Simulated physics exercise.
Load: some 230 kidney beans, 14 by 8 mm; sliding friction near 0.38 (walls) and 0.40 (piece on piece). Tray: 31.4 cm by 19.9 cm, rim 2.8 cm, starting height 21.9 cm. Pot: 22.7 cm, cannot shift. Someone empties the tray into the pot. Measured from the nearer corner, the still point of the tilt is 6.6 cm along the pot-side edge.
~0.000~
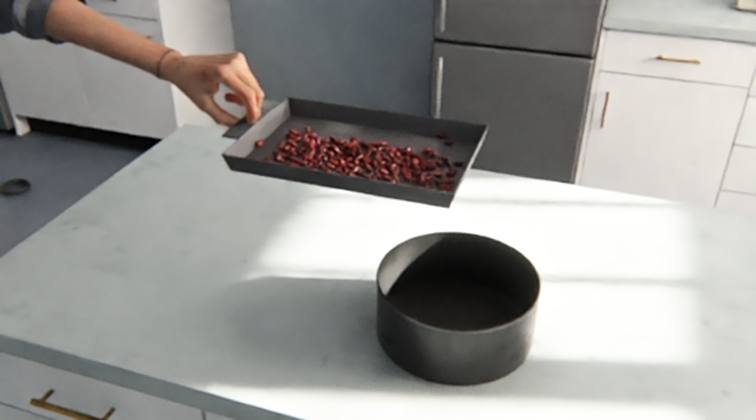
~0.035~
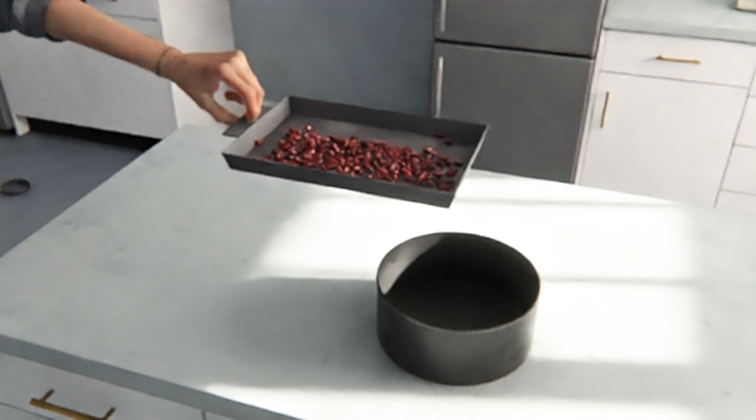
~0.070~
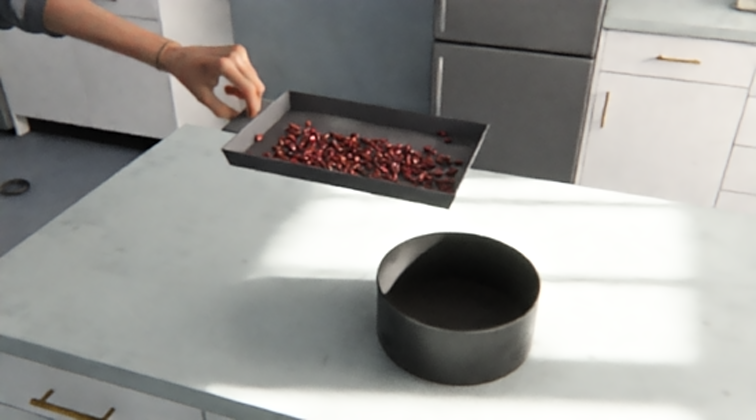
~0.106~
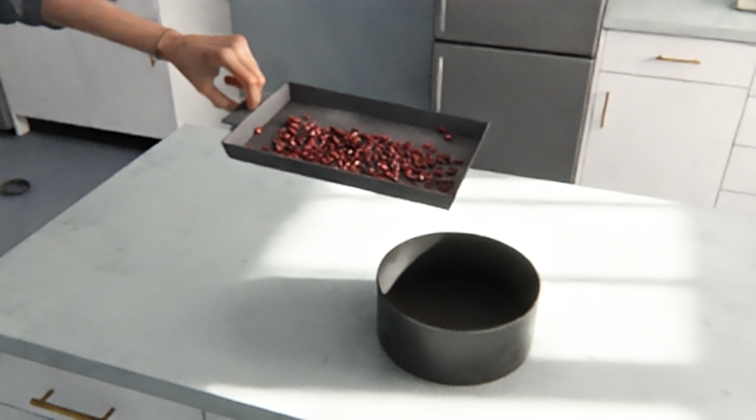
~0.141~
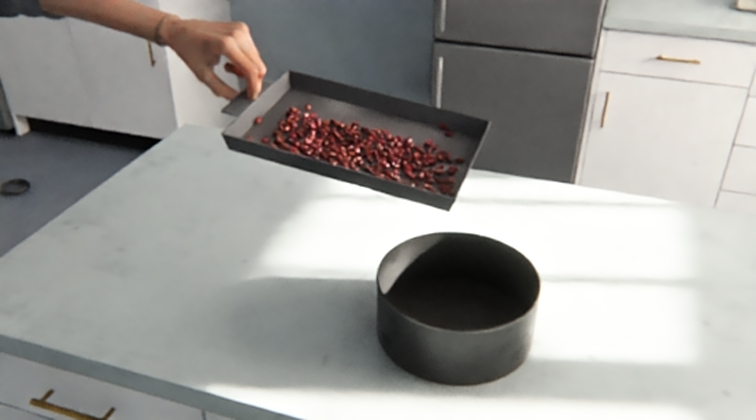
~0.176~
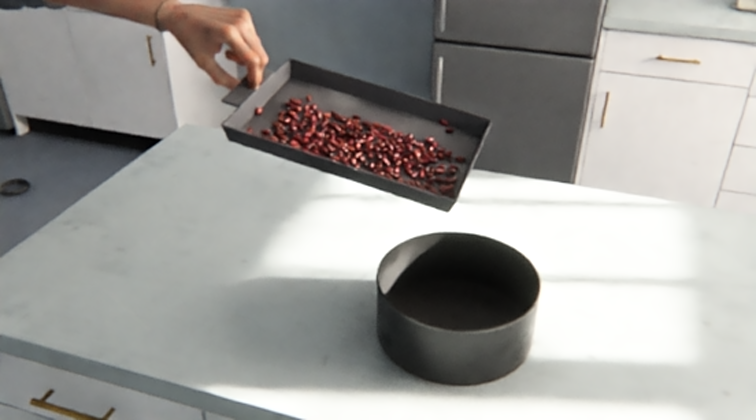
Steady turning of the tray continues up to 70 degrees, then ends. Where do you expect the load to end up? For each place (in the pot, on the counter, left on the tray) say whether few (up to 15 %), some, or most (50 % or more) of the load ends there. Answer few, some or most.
Pot: Most; counter: Few; tray: Some.
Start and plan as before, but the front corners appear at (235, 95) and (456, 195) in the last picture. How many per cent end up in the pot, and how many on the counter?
Pot 40; counter 30.
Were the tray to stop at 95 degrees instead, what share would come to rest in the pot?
Roughly 100 %.
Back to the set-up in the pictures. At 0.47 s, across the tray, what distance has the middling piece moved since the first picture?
Displacement on the tray: About 3 cm.
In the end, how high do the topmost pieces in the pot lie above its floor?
About 2.0 centimetres.
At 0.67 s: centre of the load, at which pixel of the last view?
Near (433, 170).
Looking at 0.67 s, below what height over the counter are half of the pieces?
The halfway mark sits at about 26 cm.
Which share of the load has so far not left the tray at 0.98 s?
Estimate: About 45 percent.
After 0.47 s, tilt 40 degrees; the tray holds 100 %, the pot 0 %.
After 0.67 s, tilt 60 degrees; the tray holds 100 %, the pot 0 %.
Then, at 0.98 s, tilt 70 degrees; the tray holds 45 %, the pot 40 %.
In the end, at 1.9 s, pot 65 %, counter 0 %, tray 35 %.
